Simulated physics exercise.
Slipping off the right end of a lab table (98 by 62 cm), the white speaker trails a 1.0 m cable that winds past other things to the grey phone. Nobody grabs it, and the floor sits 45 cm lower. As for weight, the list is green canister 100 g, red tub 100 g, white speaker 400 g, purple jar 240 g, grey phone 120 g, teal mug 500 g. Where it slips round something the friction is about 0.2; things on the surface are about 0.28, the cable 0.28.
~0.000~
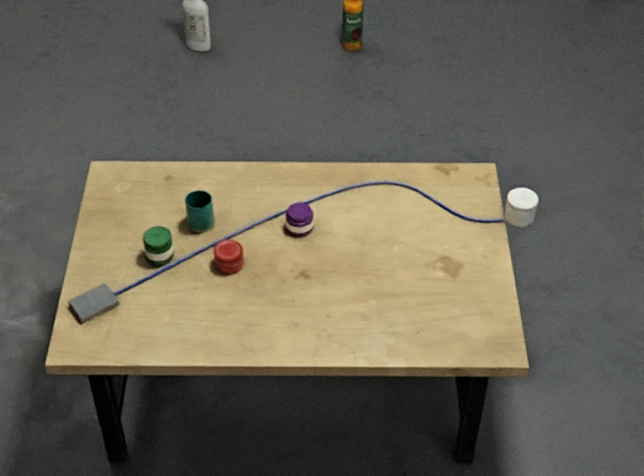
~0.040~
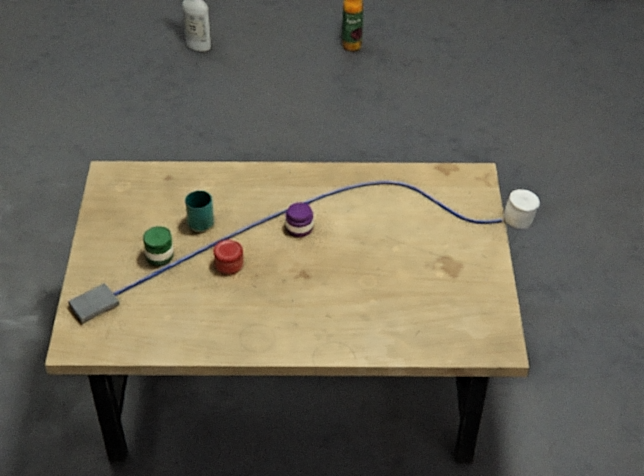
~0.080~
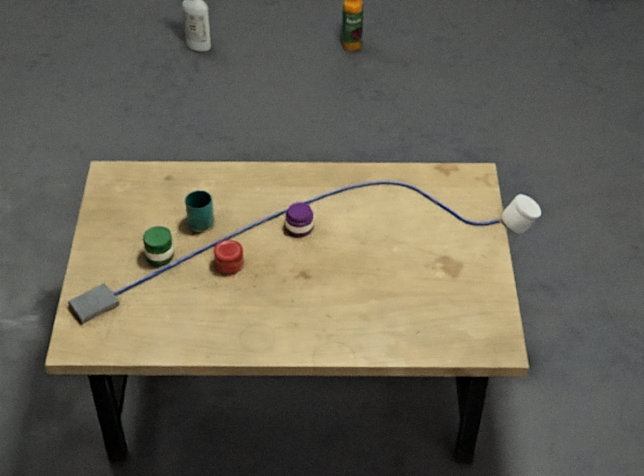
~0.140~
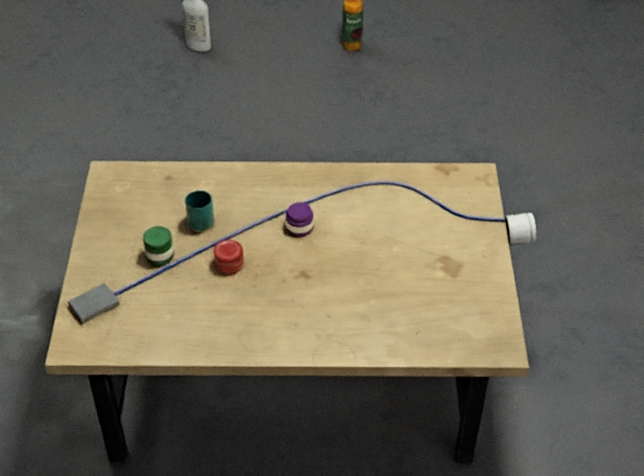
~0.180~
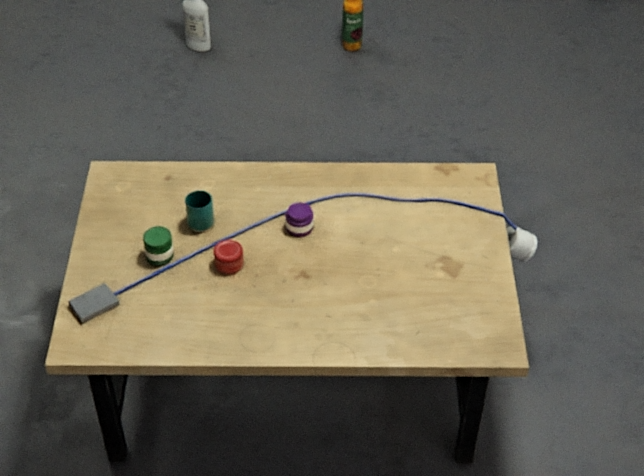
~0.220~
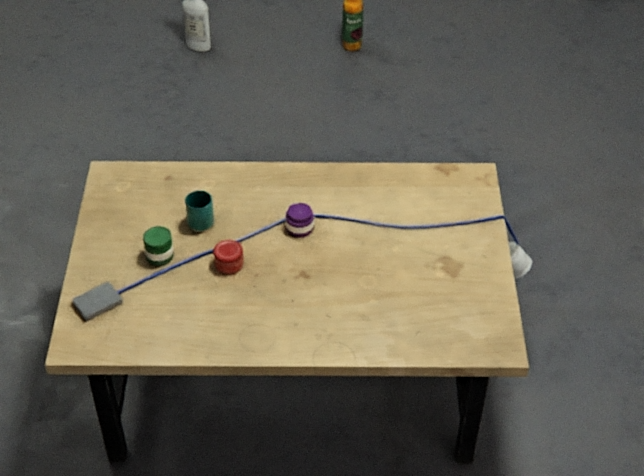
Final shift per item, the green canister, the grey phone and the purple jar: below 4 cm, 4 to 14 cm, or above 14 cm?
Green canister below 4 cm, grey phone above 14 cm, purple jar 4 to 14 cm.
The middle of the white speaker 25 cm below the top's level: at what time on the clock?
Near 0.34 seconds.
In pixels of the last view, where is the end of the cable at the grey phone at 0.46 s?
(238, 247) or thereabouts.
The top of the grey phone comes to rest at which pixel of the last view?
Near (257, 229).
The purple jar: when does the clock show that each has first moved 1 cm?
For the purple jar, around 0.26 seconds.
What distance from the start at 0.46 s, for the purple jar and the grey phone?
The purple jar is 6 cm out and the grey phone is 30 cm out.
After 0.5 s, the cable's tail end at (238, 247); grey phone 29 cm off its start, purple jar 6 cm off its start, green canister 2 cm off its start.
After 0.7 s, the cable's tail end at (277, 228); grey phone 40 cm off its start, purple jar 6 cm off its start, green canister 2 cm off its start.
After 1.0 s, the cable's tail end at (277, 228); grey phone 40 cm off its start at (257, 229), purple jar 6 cm off its start at (311, 228), green canister 2 cm off its start at (158, 230).
After 1.2 s, the cable's tail end at (277, 228); grey phone 40 cm off its start, purple jar 6 cm off its start, green canister 2 cm off its start.
After 2.4 s, the cable's tail end at (277, 228); grey phone 40 cm off its start at (257, 229), purple jar 6 cm off its start at (311, 228), green canister 2 cm off its start at (158, 230), red tub 13 cm off its start at (288, 246).
